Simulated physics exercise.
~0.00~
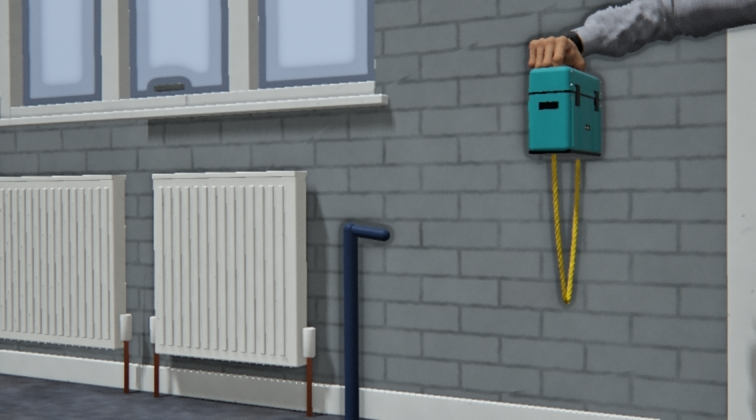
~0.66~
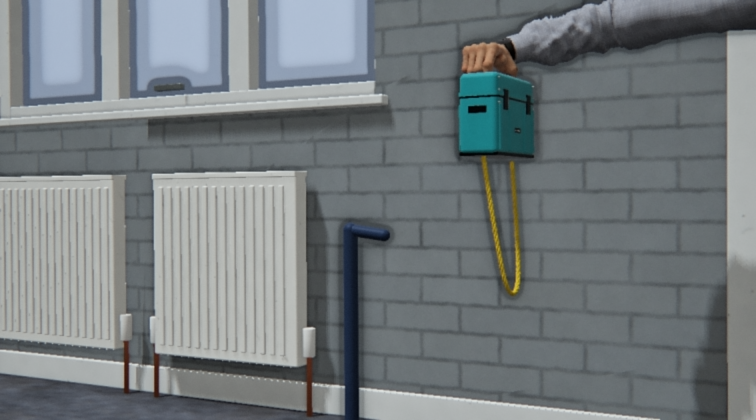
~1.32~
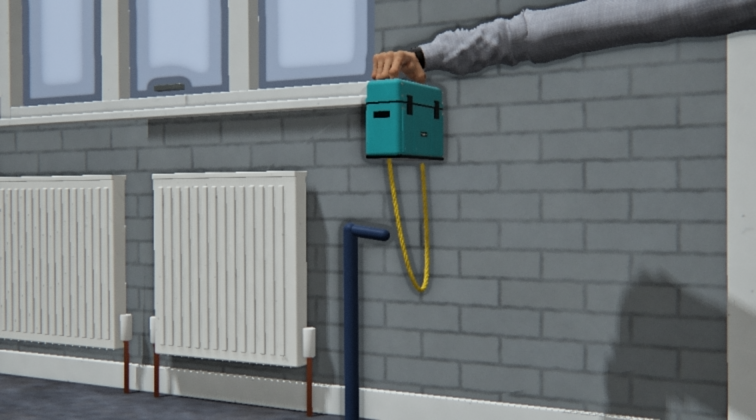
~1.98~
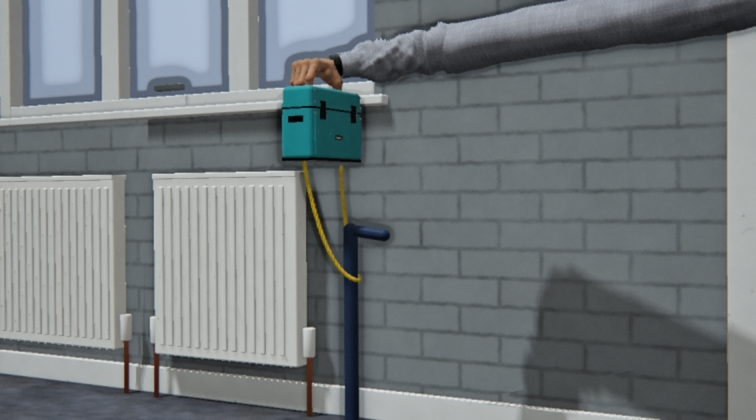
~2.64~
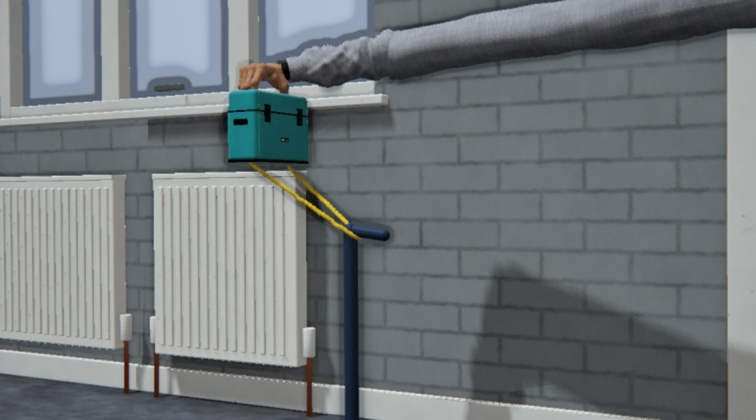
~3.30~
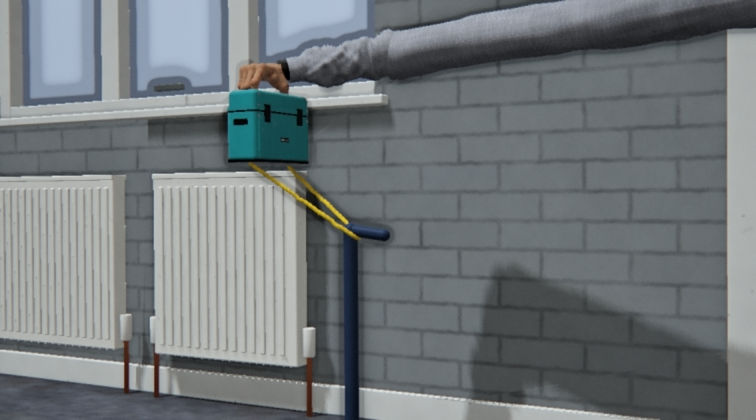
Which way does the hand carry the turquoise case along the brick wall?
The hand carries the turquoise case to the left, towards the window and radiators.
Turquoise case carried left by an outstretched hand, its hanging yellow loop catching on a blue post's hook and pulling taut, stopping it.
